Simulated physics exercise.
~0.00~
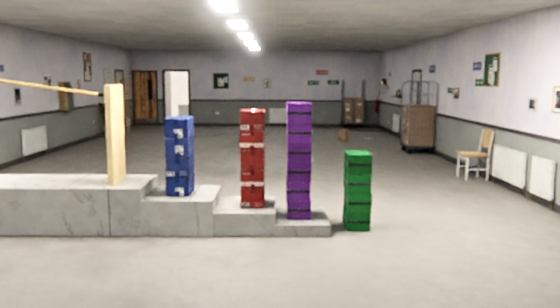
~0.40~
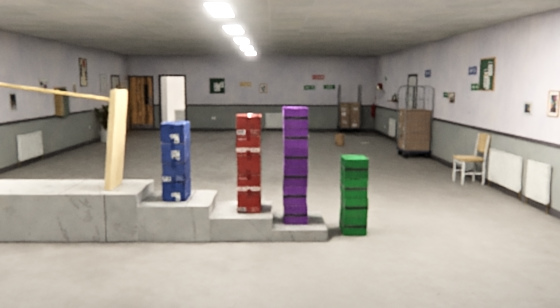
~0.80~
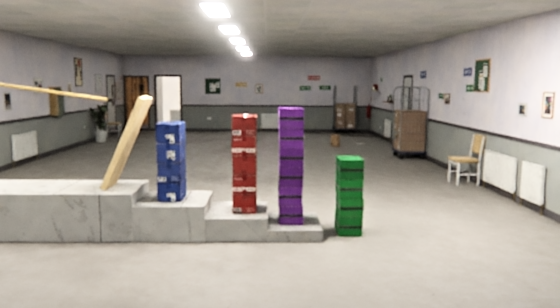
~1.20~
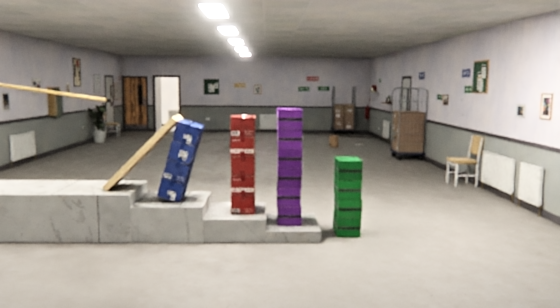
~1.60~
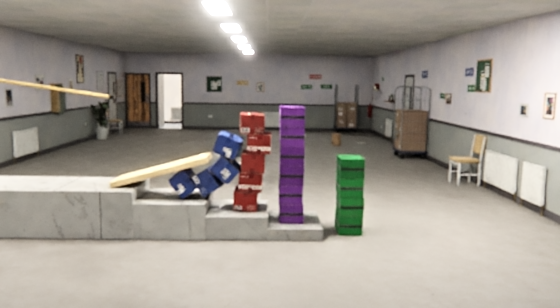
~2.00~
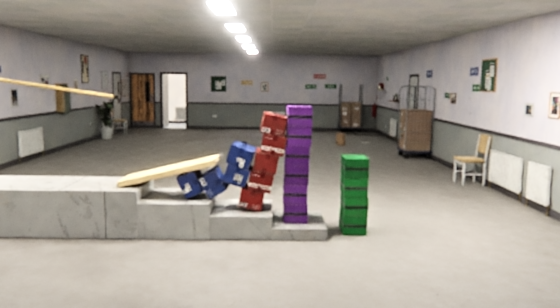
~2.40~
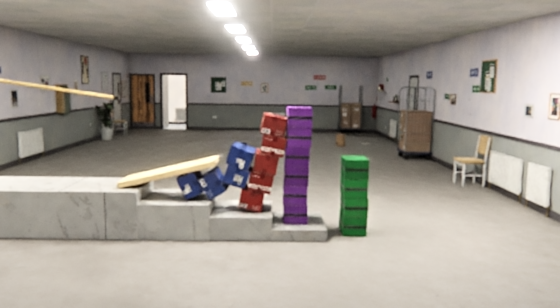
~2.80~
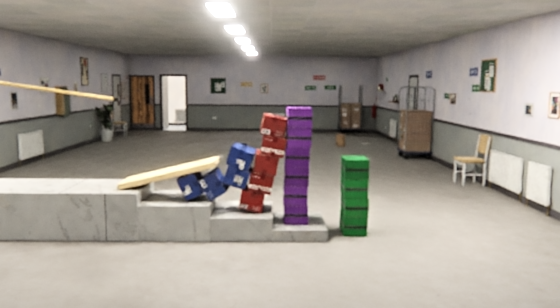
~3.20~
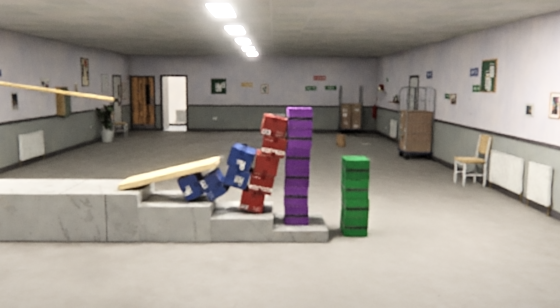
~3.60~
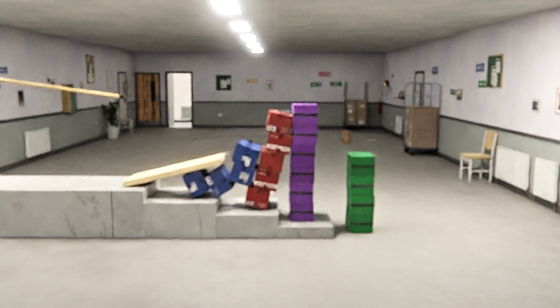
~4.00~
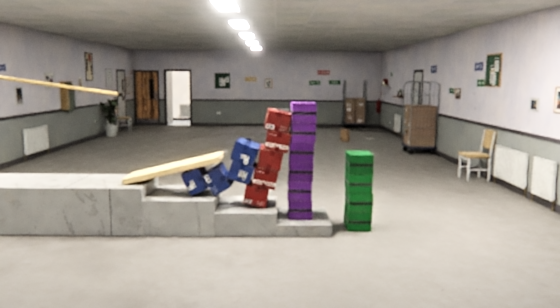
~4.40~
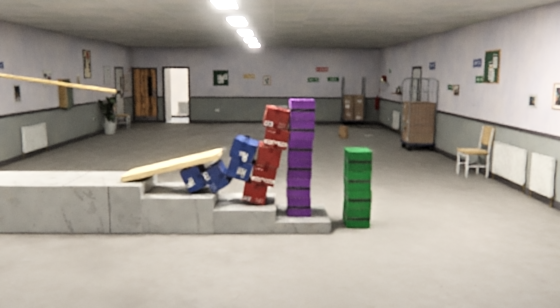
A long, pale hallway with ceiling lights is seen from the side by a slightly swaying camera, with grey steps descending to the right. A wooden board stands upright on the upper level beside a thin pole, followed by blue, red and purple stacks of cartons on the steps and a shorter green stack on the floor. The board tips right and strikes the blue stack, which buckles and topples against the red one. The red stack leans onto the purple stack and stops. The board rests slanted over the slumped blue cartons, while purple and green stay standing.
